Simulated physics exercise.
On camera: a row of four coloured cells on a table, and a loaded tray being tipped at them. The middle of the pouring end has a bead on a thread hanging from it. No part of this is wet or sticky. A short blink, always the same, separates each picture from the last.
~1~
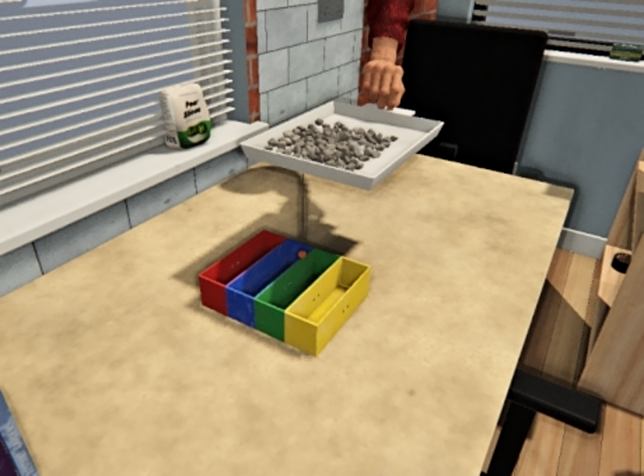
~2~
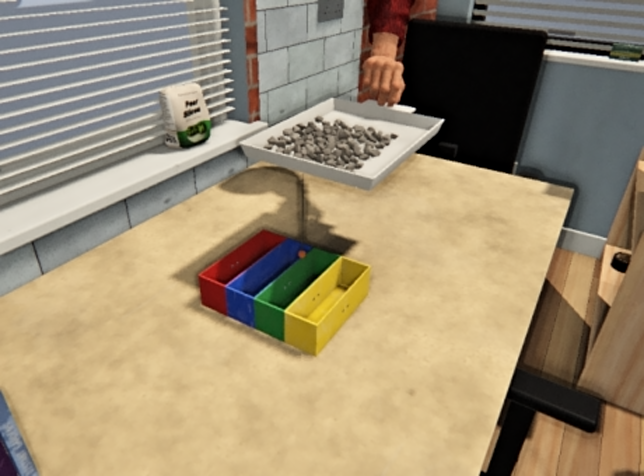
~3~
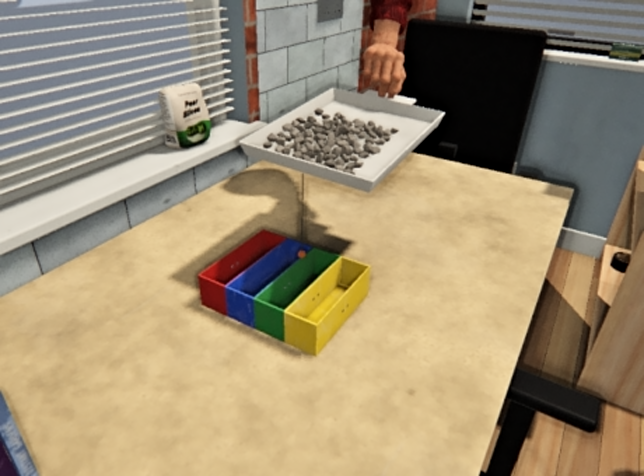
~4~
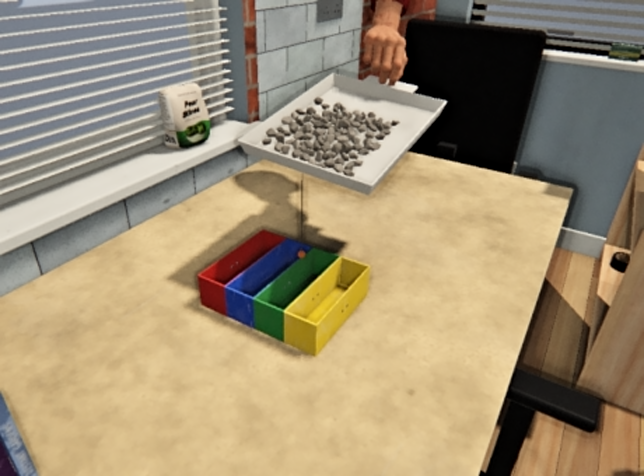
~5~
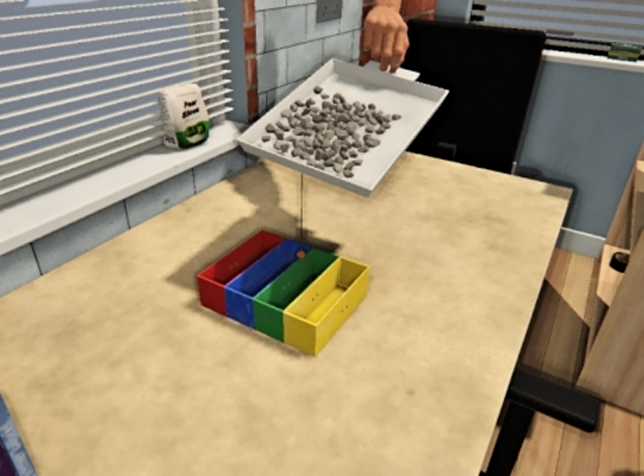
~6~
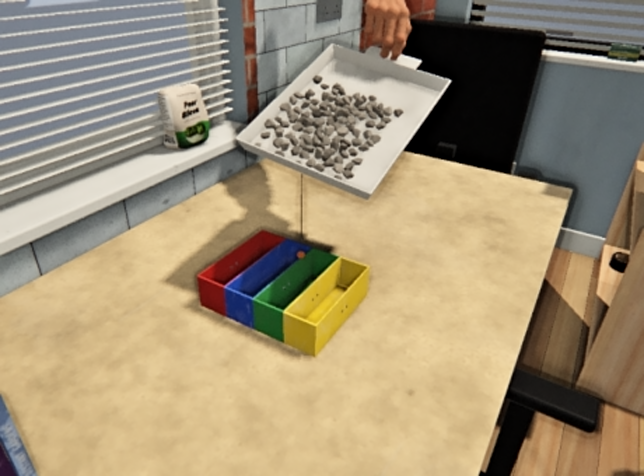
A hand held a white tray of gray gravel above a row of red, blue, green and yellow cells on a table, then gradually tilted it toward them, its right front corner dipping lowest.
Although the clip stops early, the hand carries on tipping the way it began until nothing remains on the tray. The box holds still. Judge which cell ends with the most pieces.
The yellow cell ends with the most.
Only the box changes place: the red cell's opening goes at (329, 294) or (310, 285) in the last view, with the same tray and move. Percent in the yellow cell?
Close to 0 in a hundred, then close to 0 in a hundred.
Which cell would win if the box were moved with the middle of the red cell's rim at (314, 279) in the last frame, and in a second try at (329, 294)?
It would be the blue one the first time and the red one the second time.
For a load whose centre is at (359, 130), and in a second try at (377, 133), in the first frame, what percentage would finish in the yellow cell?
Shares: 30 % for the first, 30 % for the second.
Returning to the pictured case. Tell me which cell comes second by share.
Ranked number two: The green one.
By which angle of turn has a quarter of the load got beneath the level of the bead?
90° or so.
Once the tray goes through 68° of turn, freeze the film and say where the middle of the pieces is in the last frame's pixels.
Close to (333, 163).
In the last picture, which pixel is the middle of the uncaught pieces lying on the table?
Approximate centre, last frame: (357, 344).
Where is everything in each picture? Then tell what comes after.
The first picture shows corners of the pouring end (246, 143) and (371, 175), level; middle of the load (332, 144), bits of gravel; bead on its thread (302, 255); red cell (213, 293); blue cell (241, 305); green cell (270, 318); yellow cell (301, 331).
The second picture shows corners of the pouring end (246, 142) and (371, 175), level; middle of the load (332, 142).
The third picture shows corners of the pouring end (245, 141) and (370, 178), tipped barely, lowest at the right corner; middle of the load (331, 138).
The fourth picture shows corners of the pouring end (244, 139) and (370, 181), tipped a little, lowest at the right corner; middle of the load (331, 133).
The fifth picture shows corners of the pouring end (243, 138) and (369, 185), tipped clearly, lowest at the right corner; middle of the load (331, 128).
The sixth picture shows corners of the pouring end (242, 137) and (368, 188), tipped clearly, lowest at the right corner; middle of the load (331, 123); red cell (212, 293); blue cell (240, 305); green cell (269, 318); yellow cell (300, 331).
Just after the last frame, tray tipped steeply; almost all on the tray; just a few falling or outside the box.
A moment on, tray tipped past a quarter turn; about a tenth on the tray; roughly a quarter in the yellow cell; about a tenth in the green cell; about a tenth in the blue cell; roughly half falling or outside the box.
Further on, tray tipped past a quarter turn; roughly a third in the yellow cell; about a tenth in the green cell; just a few in the blue cell; roughly half falling or outside the box.
When it is over, tray tipped past a quarter turn; roughly a third in the yellow cell; about a tenth in the green cell; just a few in the blue cell; not one in the red cell; roughly half outside the box.
